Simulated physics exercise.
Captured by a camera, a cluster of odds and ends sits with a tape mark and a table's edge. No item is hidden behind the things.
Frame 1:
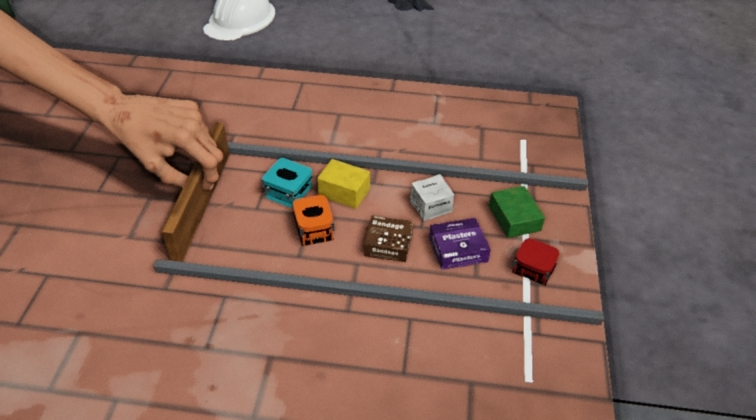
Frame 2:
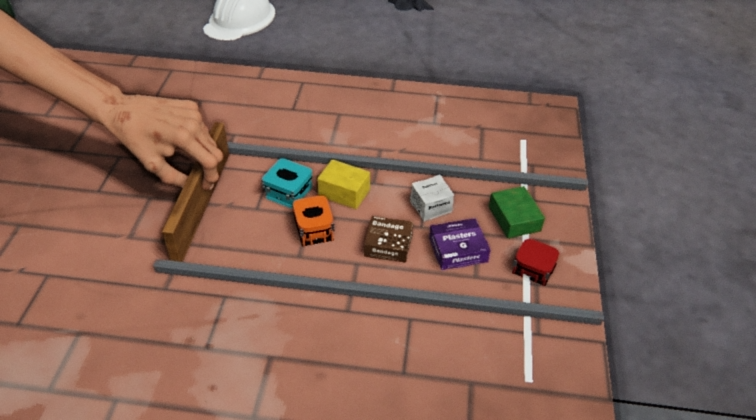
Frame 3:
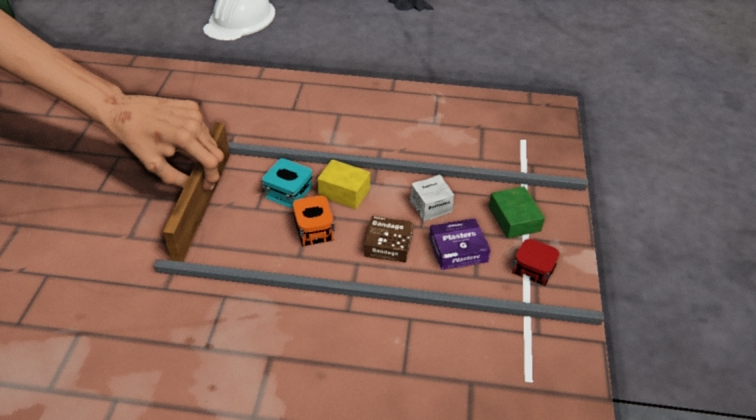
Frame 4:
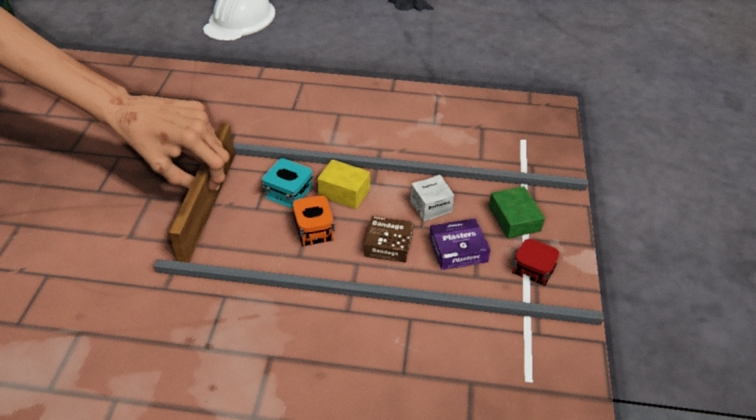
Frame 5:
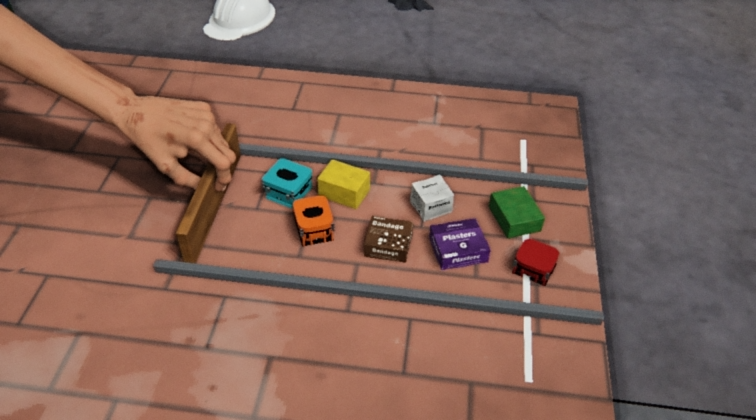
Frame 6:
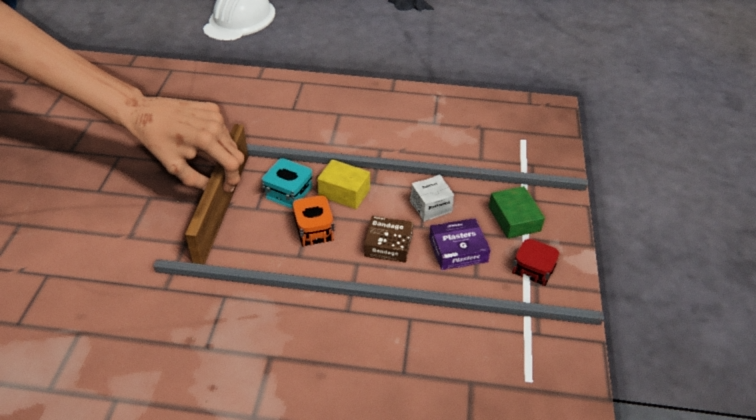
A hand grips an upright wooden board on a brick-patterned surface, viewed from above at an angle by a still camera. Between two grey rails sit teal and orange cases, a yellow block, brown, white and purple boxes, then a green block and red case near a white line at right. The board stays nearly still, then the hand slides it slightly right, while the objects remain in place.
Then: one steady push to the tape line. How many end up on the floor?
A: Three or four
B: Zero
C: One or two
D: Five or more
Three or four (A).
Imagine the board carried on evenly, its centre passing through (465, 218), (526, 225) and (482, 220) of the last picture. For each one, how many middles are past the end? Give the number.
In order: 2, 4, 2.
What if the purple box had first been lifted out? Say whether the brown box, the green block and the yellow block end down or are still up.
Brown box: Still up; green block: Down; yellow block: Still up.
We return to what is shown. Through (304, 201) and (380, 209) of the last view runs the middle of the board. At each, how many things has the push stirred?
The first count is 3, and then it's 7.
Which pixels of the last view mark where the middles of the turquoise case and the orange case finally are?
The turquoise case comes to rest close to (546, 207), while the orange case rests close to (545, 250).
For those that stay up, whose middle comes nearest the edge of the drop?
Answer: The yellow block.
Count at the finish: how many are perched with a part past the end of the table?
The total would be 2.
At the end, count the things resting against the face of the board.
It's 2 of them.
A little later, none off yet; red case at rest near (536, 262); green block at rest near (516, 212); purple box at rest near (459, 244).
When it is over, the number that fall off is three or four; down, white box, purple box, green block and red case.
